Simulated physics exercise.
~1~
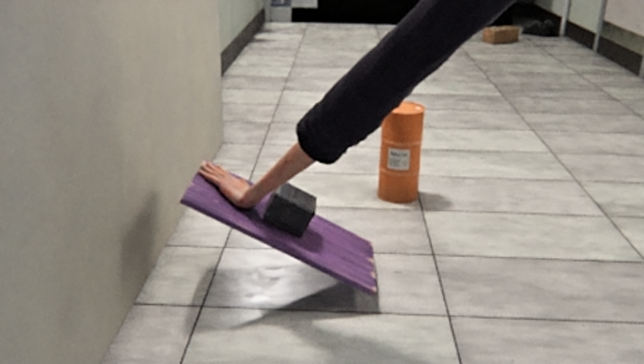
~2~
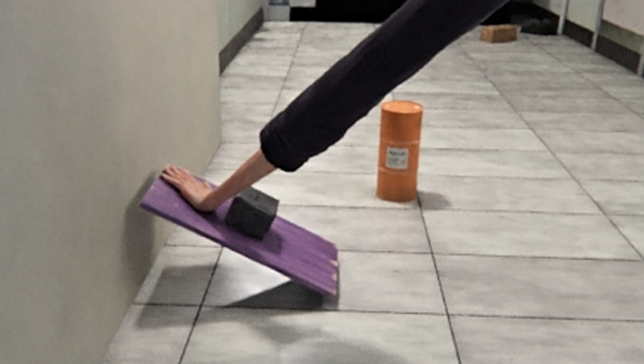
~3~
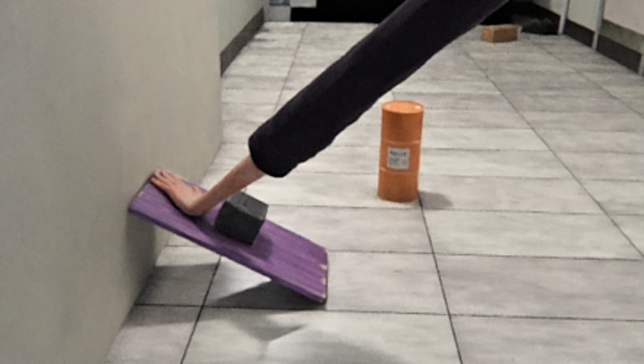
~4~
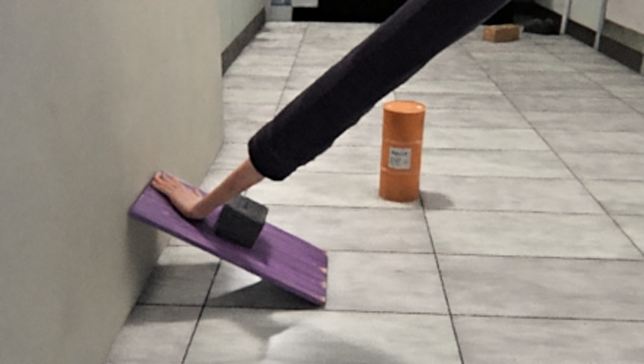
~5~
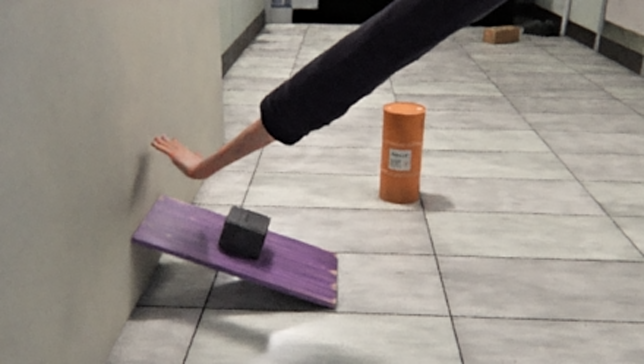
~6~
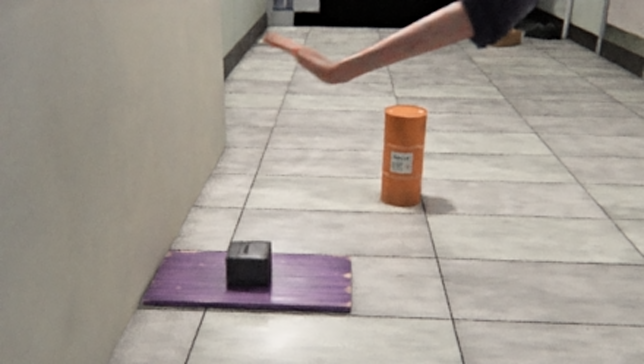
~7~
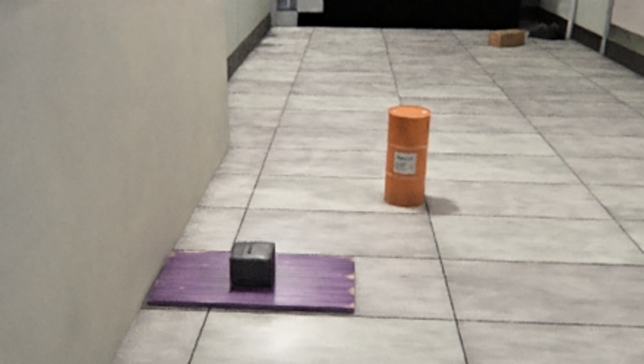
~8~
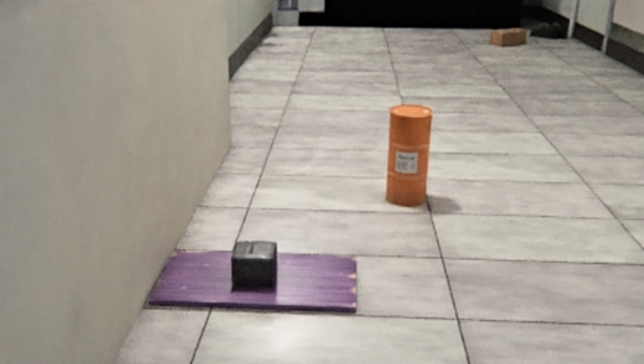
In the video, a hand tilts a purple board carrying a small black block and moves it left until it leans against a wall, near an orange canister. The hand lets go and withdraws, and the board slides down to lie flat on the tiled floor, the block still on top.
